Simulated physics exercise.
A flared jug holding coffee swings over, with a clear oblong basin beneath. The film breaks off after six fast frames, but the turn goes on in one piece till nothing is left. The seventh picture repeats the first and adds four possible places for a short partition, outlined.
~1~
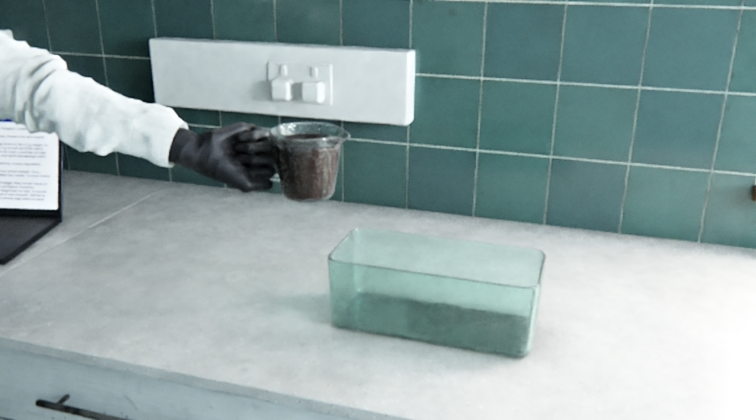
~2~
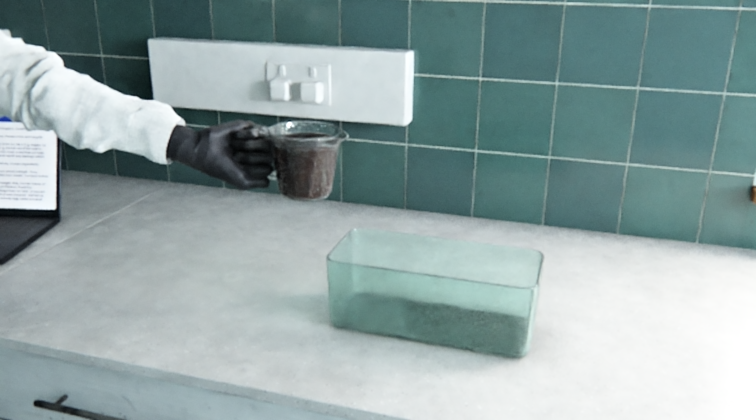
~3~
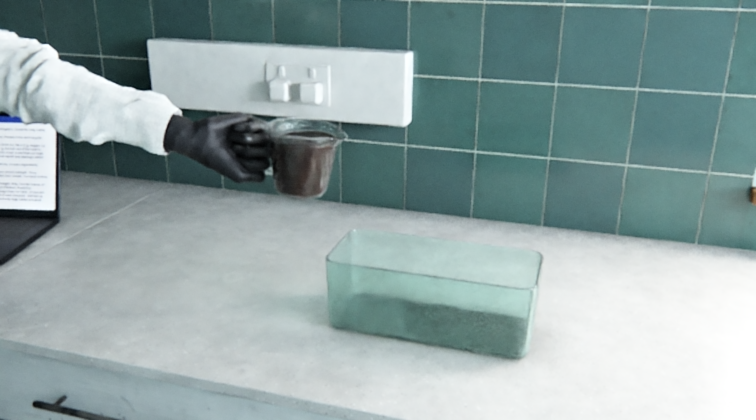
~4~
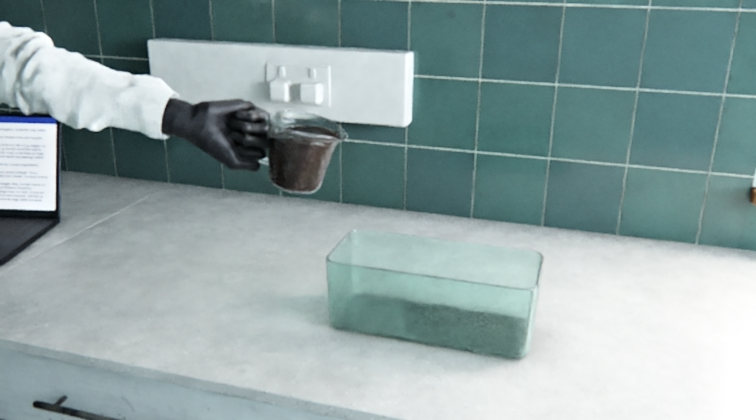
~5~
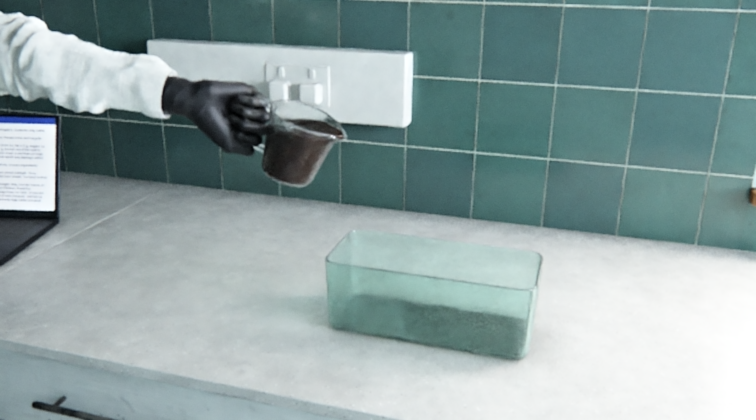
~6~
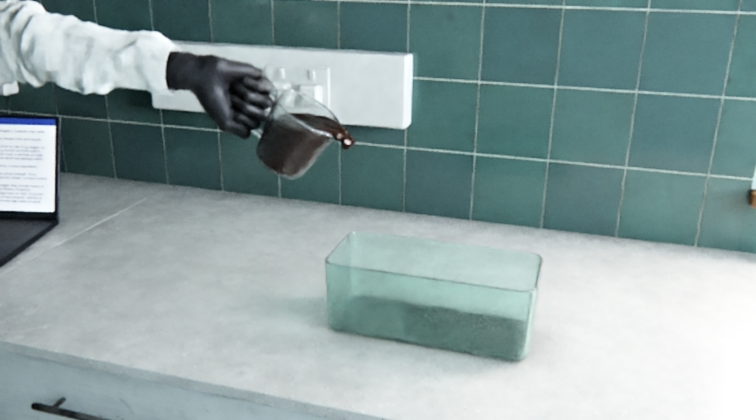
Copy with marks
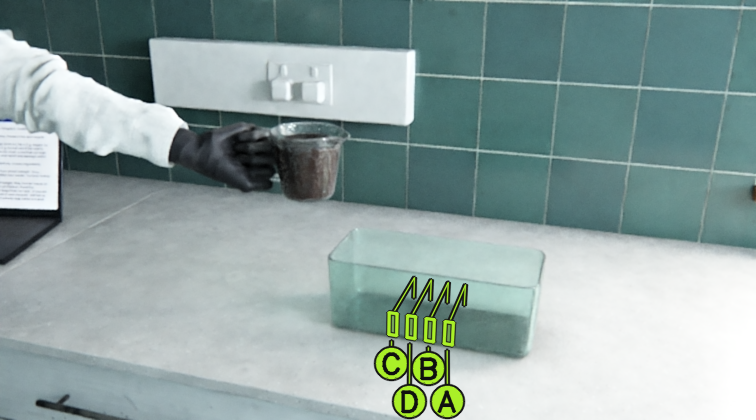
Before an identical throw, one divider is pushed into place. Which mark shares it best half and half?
Position D does it best.
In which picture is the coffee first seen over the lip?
In picture 6.
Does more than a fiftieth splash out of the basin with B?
Yes, it does.
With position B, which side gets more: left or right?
More ends on the left.
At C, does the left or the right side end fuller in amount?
The right one.
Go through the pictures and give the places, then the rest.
The first frame shows upright, lip at (348, 137); basin from (333, 323) to (531, 356); nothing has left yet.
The second frame shows upright, lip at (347, 137); nothing has left yet.
The third frame shows tipped about 6°, lip at (346, 138); nothing has left yet.
The fourth frame shows tipped about 12°, lip at (346, 138); nothing has left yet.
The fifth frame shows tipped about 21°, lip at (345, 138); nothing has left yet.
The sixth frame shows tipped about 32°, lip at (344, 139); coffee is over the lip, down to (347, 147).
In lime, A at (447, 350); B at (428, 347); C at (391, 341); D at (409, 344).
With A, about 88 % ends left of the wall and 9 % right of it; 3 % is lost outside.
With B, about 85 % ends left of the wall and 9 % right of it; 6 % is lost outside.
With C, about 14 % ends left of the wall and 84 % right of it.
With D, about 58 % ends left of the wall and 40 % right of it.
